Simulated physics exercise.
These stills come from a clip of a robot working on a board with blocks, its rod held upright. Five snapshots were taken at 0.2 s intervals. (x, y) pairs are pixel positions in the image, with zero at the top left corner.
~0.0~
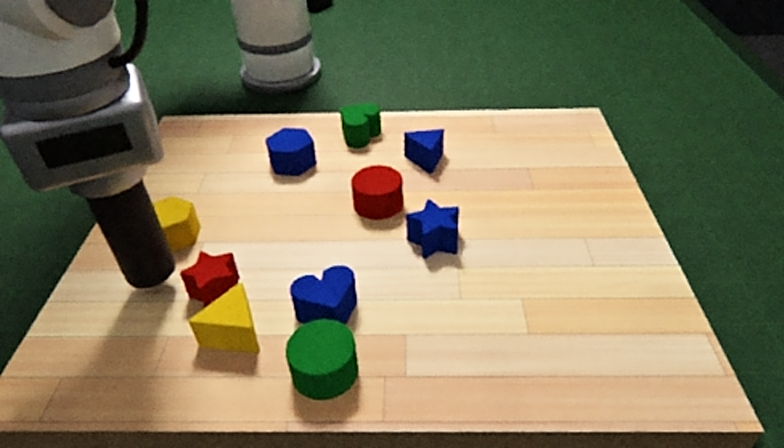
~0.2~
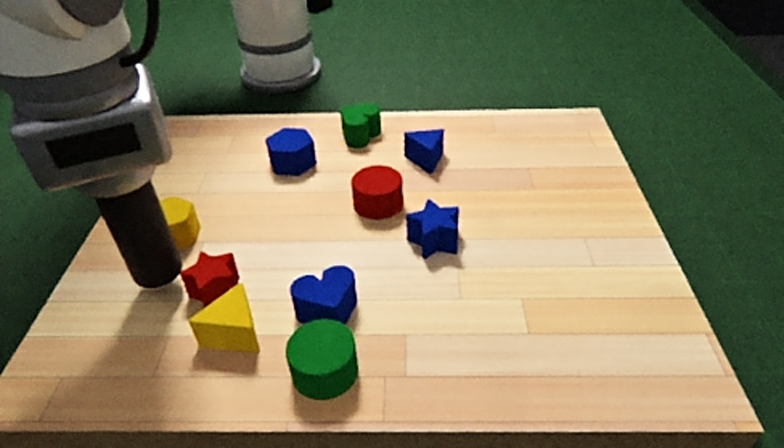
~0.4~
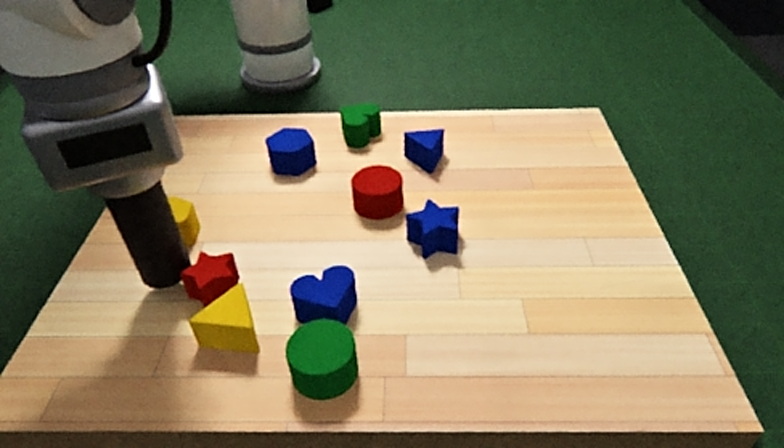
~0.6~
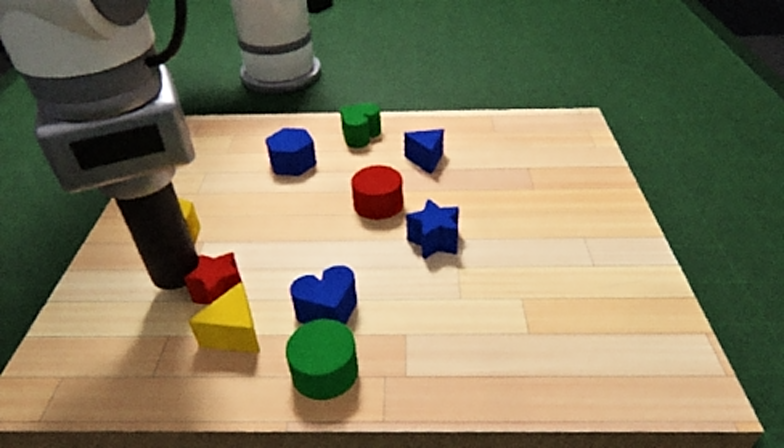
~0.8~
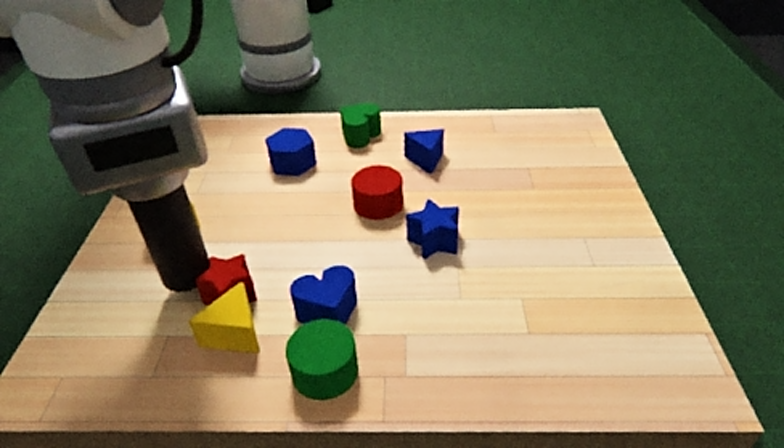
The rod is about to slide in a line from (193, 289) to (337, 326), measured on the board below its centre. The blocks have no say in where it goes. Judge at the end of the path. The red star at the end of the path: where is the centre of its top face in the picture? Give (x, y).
At (379, 311).
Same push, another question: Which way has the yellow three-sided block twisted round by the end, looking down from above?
Viewed from the top, it goes clockwise.
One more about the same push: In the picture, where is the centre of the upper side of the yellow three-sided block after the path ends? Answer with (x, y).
I'd place it at (248, 320), taking the centre of its top.
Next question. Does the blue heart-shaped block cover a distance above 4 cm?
Going by the path, yes.
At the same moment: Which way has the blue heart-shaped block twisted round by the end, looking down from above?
Anticlockwise, looking down.
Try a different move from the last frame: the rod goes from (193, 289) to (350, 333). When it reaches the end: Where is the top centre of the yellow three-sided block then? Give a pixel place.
If I read the scene right, the answer is (249, 324).
What follows on the original path. One third of the way, rod (235, 286); red star (274, 281); yellow three-sided block (245, 318), turned 55° clockwise; blue heart-shaped block (336, 286).
Two thirds of the way, rod (284, 298); red star (326, 293); yellow three-sided block (248, 320), turned 65° clockwise; blue heart-shaped block (389, 288), turned 25° anticlockwise.
At the end, rod (335, 311); red star (379, 311); yellow three-sided block (248, 320), turned 70° clockwise; green circle (326, 350); blue heart-shaped block (417, 287), turned 80° anticlockwise.
